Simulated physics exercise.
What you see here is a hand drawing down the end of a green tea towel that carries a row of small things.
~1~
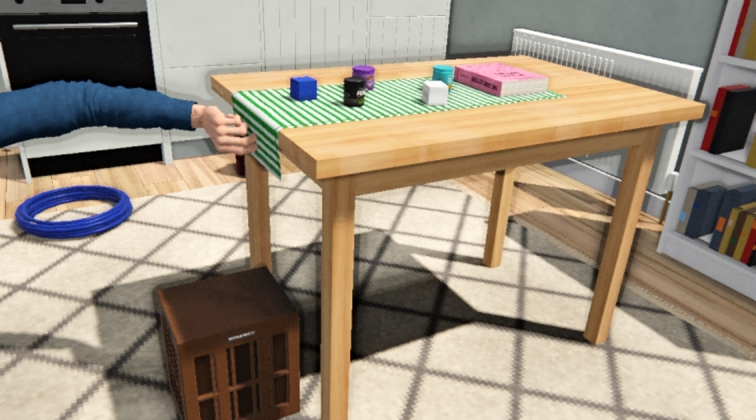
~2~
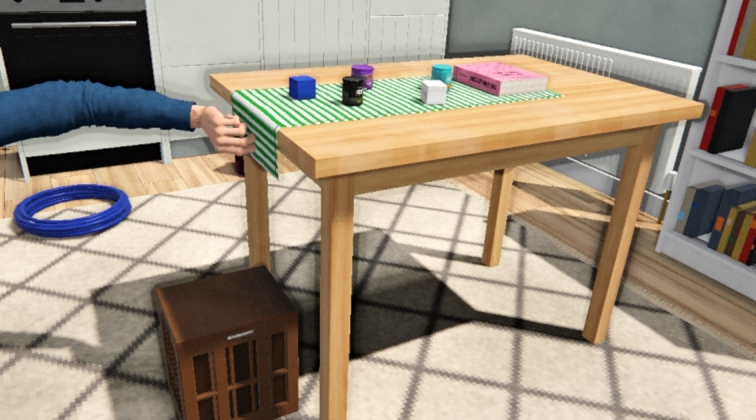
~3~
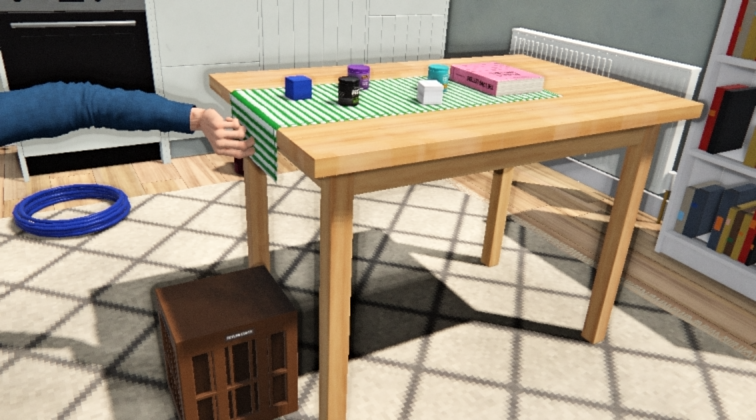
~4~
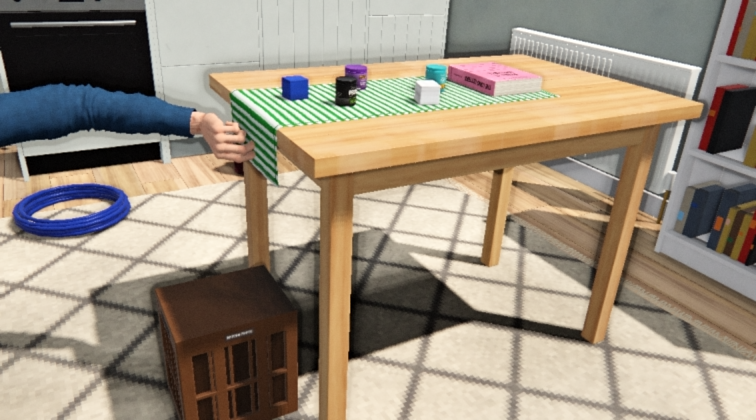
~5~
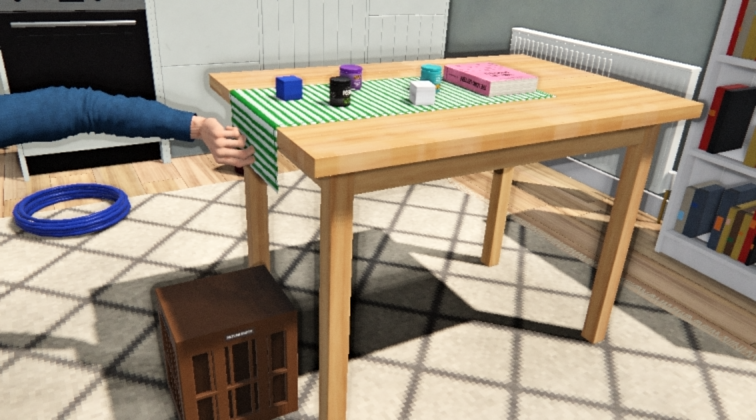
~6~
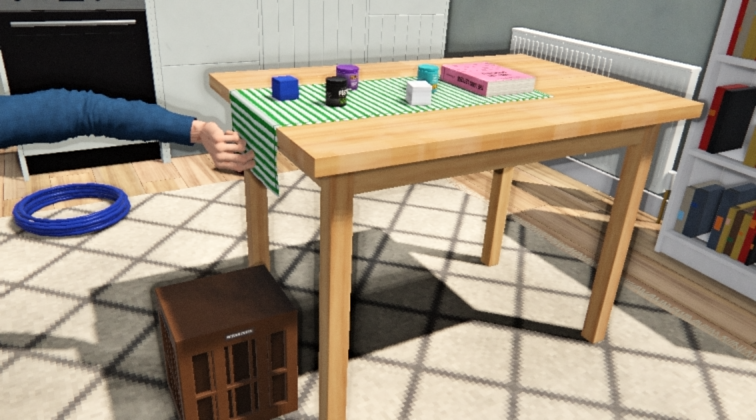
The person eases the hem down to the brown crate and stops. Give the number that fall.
The number is three.
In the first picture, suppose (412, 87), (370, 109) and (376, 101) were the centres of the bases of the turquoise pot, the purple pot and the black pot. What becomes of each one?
Result - turquoise pot retained; purple pot lost; black pot lost.
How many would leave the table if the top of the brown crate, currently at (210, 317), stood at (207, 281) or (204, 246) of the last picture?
That would make 2 and 1.
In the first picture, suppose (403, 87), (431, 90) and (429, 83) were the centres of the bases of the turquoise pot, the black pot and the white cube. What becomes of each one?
The turquoise pot survives; the black pot keeps its place on top; the white cube stays on.
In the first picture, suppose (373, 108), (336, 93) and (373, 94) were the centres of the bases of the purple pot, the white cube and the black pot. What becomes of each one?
Outcome: Purple pot falls away, white cube falls away, black pot falls away.
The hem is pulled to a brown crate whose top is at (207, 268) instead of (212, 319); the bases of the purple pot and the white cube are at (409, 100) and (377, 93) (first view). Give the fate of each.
The purple pot does not fall, the white cube does not fall.
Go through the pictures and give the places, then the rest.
Hem (281, 181); blue cube (304, 79); black pot (354, 79); purple pot (364, 68); white cube (436, 84); turquoise pot (444, 67); top of the crate (212, 319), in the first frame.
Hem (279, 181); blue cube (302, 78), in the second frame.
Hem (277, 184); black pot (349, 78), in the third frame.
Hem (279, 188); purple pot (356, 67); top of the crate (210, 317), in the fourth frame.
Hem (278, 194); white cube (423, 84), in the fifth frame.
Hem (279, 198); blue cube (285, 78); black pot (337, 79); purple pot (348, 67); white cube (419, 84); turquoise pot (429, 66), in the sixth frame.
A little later, hem near (254, 253); blue cube and black pot gone.
Next, hem on the crate; blue cube, black pot and purple pot gone.
When it is over, hem on the crate; blue cube, black pot and purple pot gone. The count of fallen things is three.
